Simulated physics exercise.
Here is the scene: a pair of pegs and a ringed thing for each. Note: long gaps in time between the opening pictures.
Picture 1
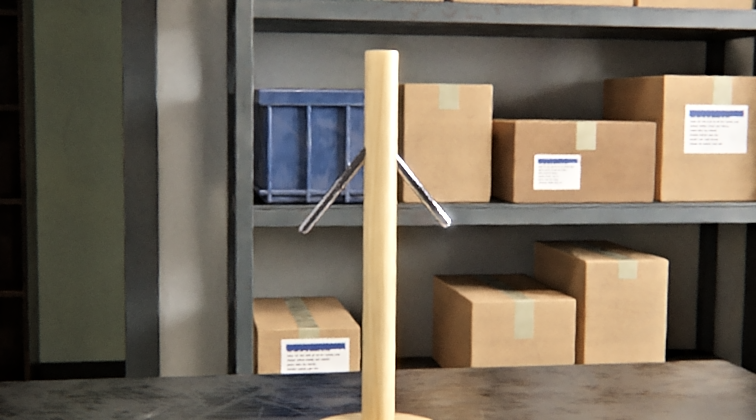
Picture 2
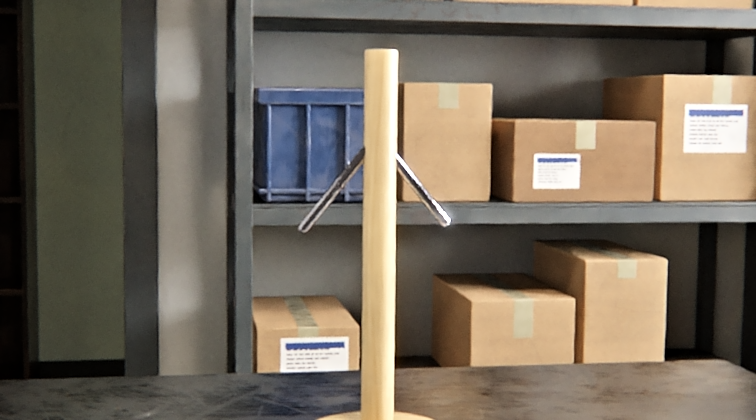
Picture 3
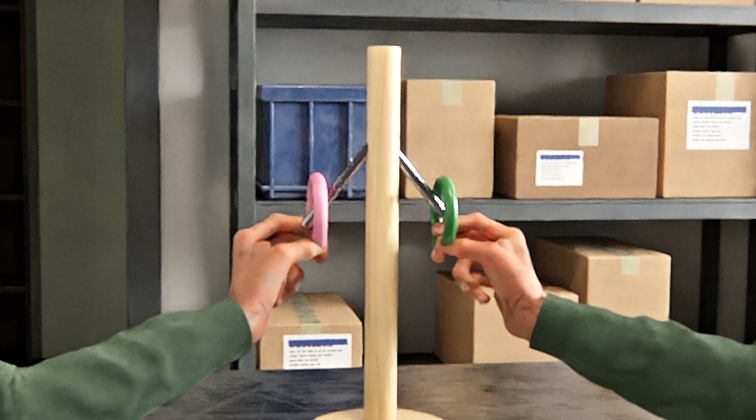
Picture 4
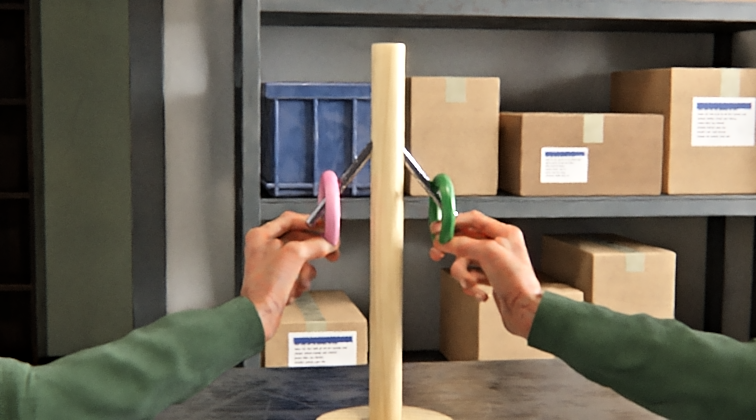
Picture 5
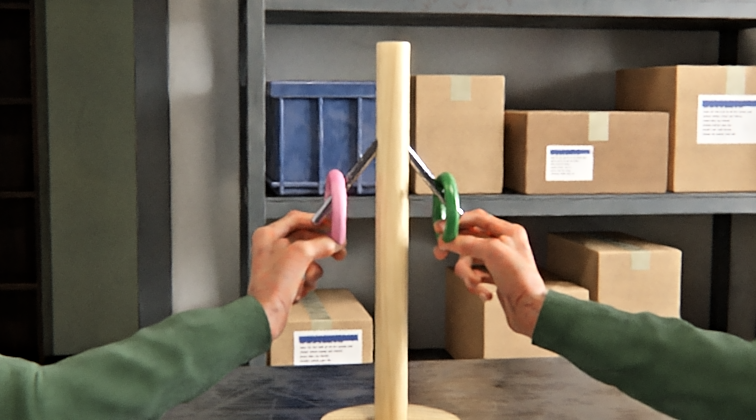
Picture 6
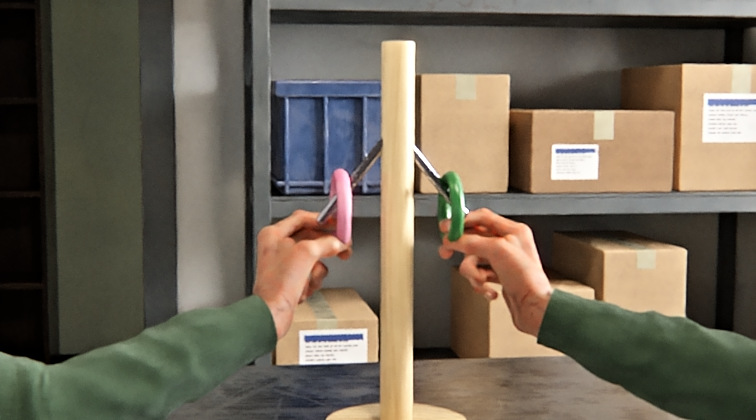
Two hands holding a pink ring and a green ring around angled metal pegs on a wooden stand, shifting them only slightly.
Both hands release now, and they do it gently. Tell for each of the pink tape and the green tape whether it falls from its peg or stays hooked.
In the end, the pink tape comes off, the green tape comes off.
Then, 0.16 s past the last view, pink tape leaning 37° off how it started near (324, 247); green tape leaning 38° off how it started near (466, 245).
Then, 0.22 s past the last view, pink tape in the air near (306, 298); green tape in the air near (479, 298).
Then, 0.28 s past the last view, pink tape in the air near (289, 378); green tape in the air near (492, 379).
Finally, the pink tape slips down; the green tape slips down.
